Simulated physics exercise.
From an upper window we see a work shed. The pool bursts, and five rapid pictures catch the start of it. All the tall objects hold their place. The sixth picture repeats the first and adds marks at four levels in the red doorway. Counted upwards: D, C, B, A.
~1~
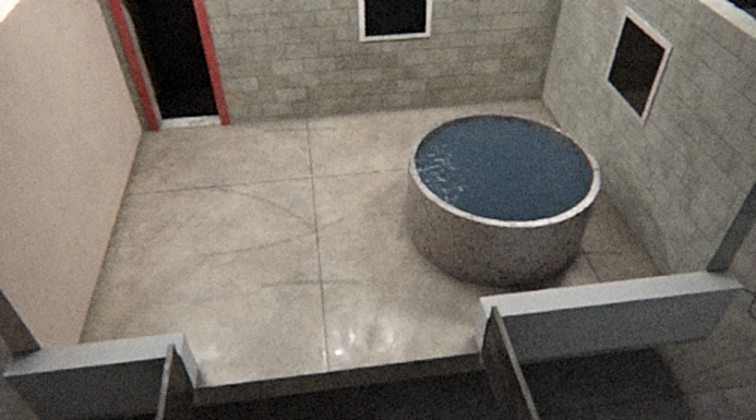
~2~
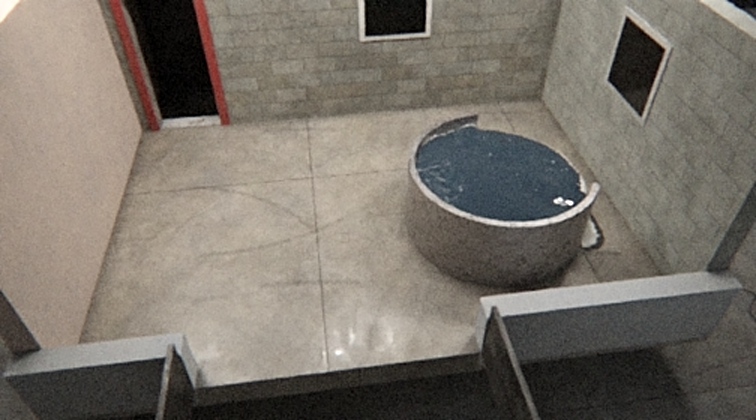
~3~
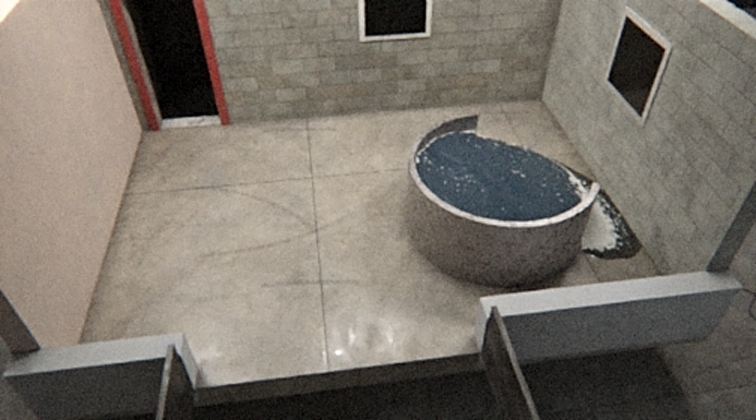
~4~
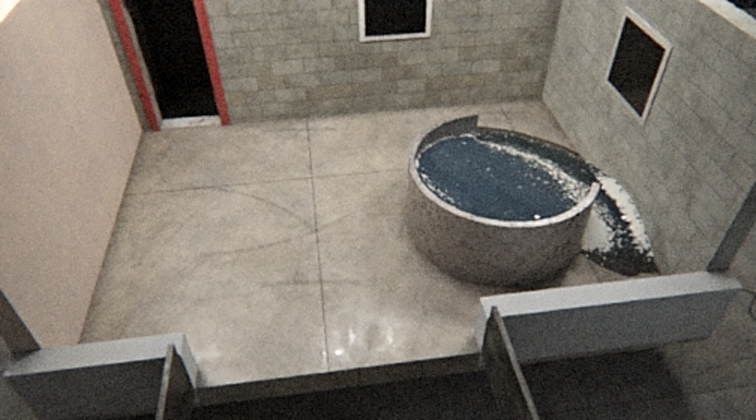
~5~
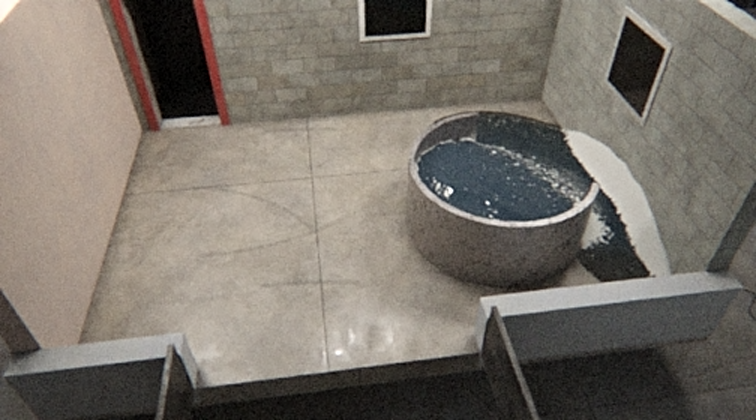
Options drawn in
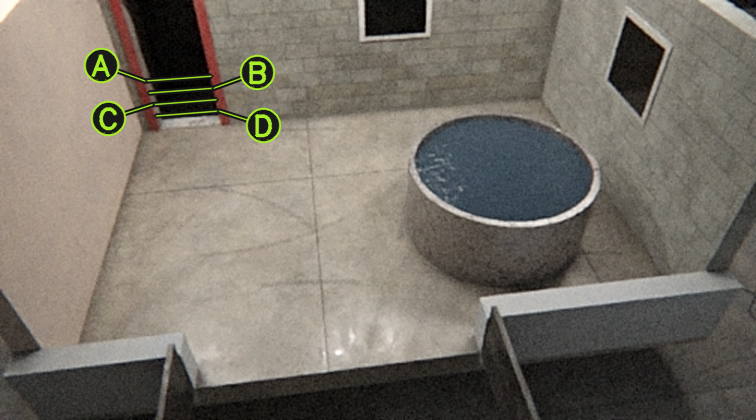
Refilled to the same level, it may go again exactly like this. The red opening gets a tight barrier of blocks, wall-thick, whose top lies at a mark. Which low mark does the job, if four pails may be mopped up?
The answer is line D.
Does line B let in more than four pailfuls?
No.
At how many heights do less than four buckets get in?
All of the four.
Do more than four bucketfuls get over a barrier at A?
No, not at all.
On the marked copy, A at (178, 78); B at (181, 90); C at (184, 102); D at (187, 113); from the bottom up D, C, B, A.
If A is chosen, nothing gets over.
If B is chosen, nothing gets over.
If C is chosen, nothing gets over.
If D is chosen, nothing gets over.
